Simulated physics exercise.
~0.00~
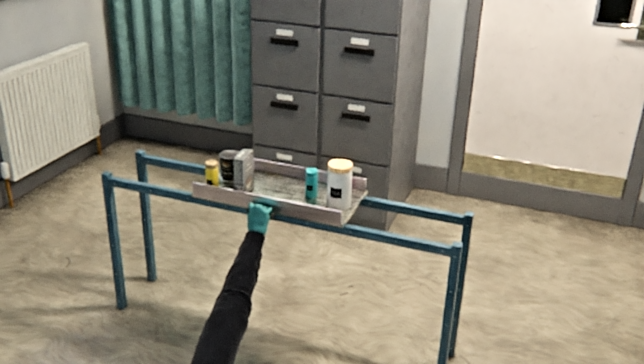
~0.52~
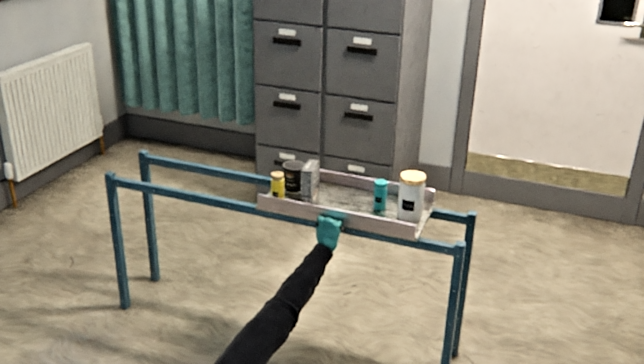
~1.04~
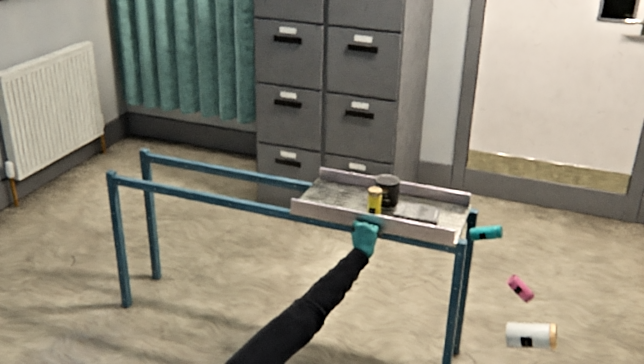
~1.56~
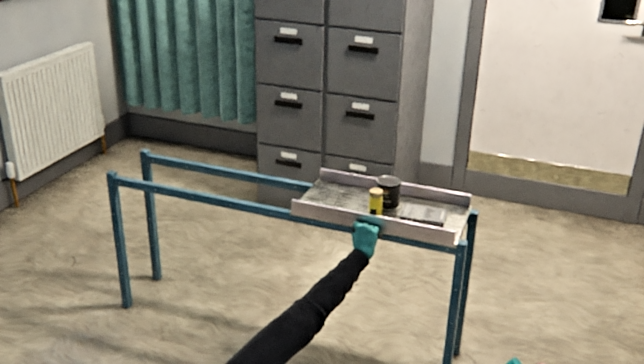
A gloved hand slides a loaded tray rightward along blue rails, jars and shakers toppling off its end, a few items staying aboard.
